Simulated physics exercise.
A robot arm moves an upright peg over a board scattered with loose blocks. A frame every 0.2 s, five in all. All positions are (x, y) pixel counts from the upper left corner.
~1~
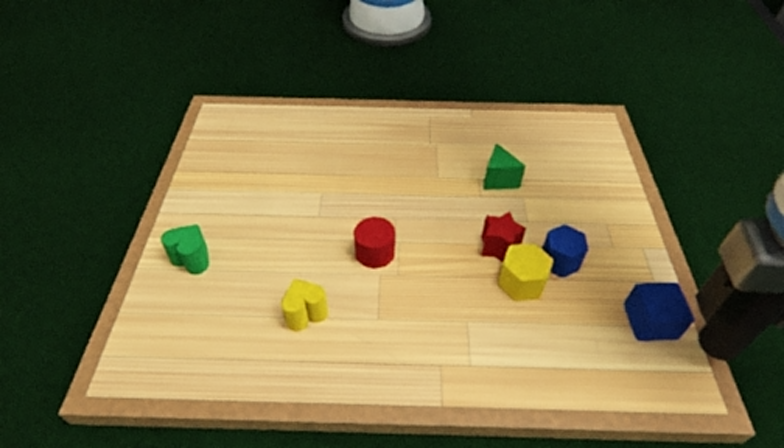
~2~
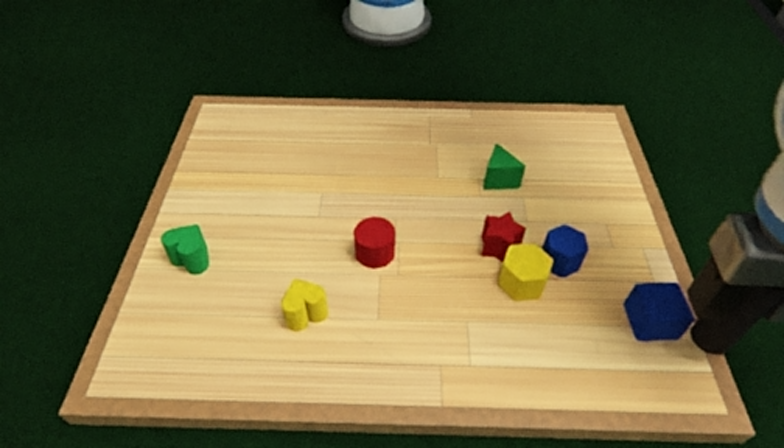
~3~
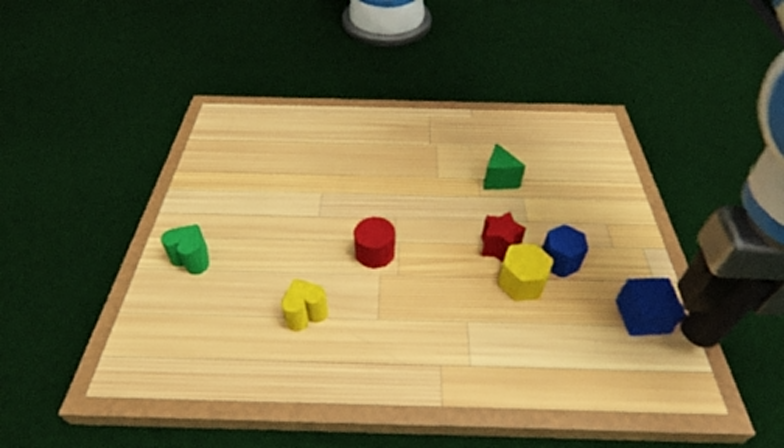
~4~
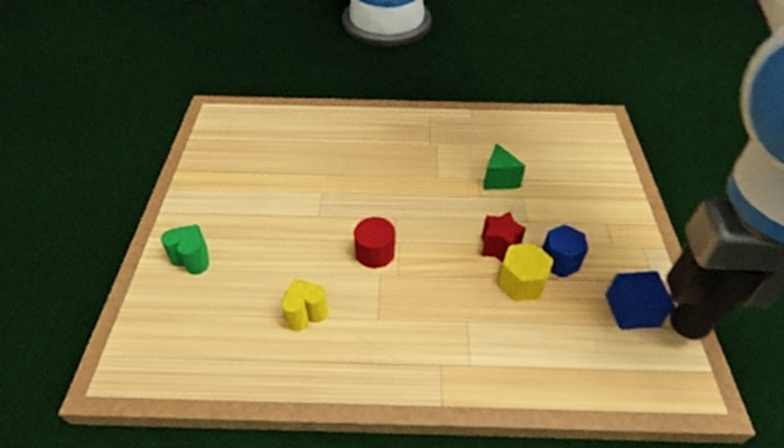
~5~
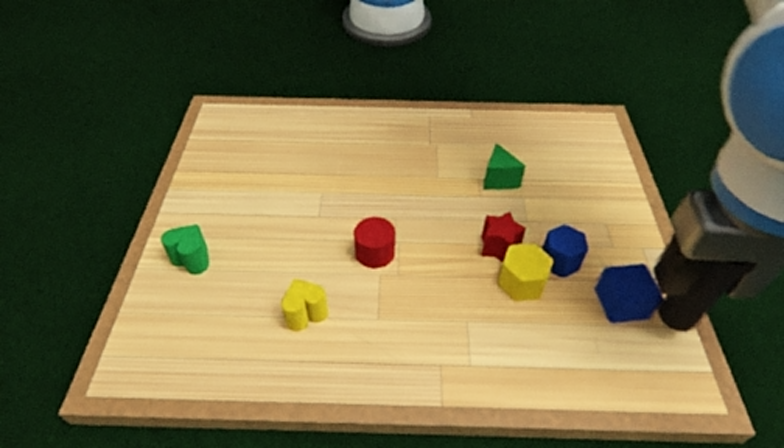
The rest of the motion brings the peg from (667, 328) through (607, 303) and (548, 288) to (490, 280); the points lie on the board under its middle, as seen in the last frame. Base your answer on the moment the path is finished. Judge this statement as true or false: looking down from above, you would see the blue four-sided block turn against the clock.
That statement is not accurate.
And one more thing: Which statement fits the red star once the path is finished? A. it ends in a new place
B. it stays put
A
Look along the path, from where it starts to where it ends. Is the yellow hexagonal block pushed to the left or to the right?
Facing the way the path runs, start to end, you'll find the yellow hexagonal block has shifted left.
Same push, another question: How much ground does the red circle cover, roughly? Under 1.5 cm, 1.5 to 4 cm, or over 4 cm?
Once the path is done, the red circle lies within 1.5 cm of its present place.
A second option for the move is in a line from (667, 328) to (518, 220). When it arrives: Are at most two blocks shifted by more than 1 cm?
Short answer: No.
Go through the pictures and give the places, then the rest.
The first frame shows lower end of the peg (718, 344), tops of blocks, red circle (375, 231), red star (504, 226), yellow hexagonal block (528, 261), blue hexagonal block (568, 240), blue four-sided block (665, 301).
The second frame shows peg (709, 338), blocks as before.
The third frame shows peg (700, 332), blue four-sided block (657, 296).
The fourth frame shows peg (689, 324), blue four-sided block (646, 289).
The fifth frame shows peg (677, 316), red circle (375, 231), red star (504, 226), yellow hexagonal block (528, 261), blue hexagonal block (568, 240), blue four-sided block (634, 282).
The first path, step by step. One third of the way, peg (614, 291); blue hexagonal block (547, 223), turned 25° clockwise; blue four-sided block (576, 255).
Two thirds of the way, peg (552, 275); red star (490, 218), turned 40° clockwise; yellow hexagonal block (493, 255), turned 60° anticlockwise; blue hexagonal block (536, 205), turned 60° clockwise; blue four-sided block (530, 234), turned 45° clockwise.
At the end, peg (493, 268); red circle not moved; red star (479, 206), turned 15° clockwise; yellow hexagonal block (455, 253), turned 65° anticlockwise; blue hexagonal block (536, 203), turned 65° clockwise; blue four-sided block (509, 230), turned 100° clockwise.
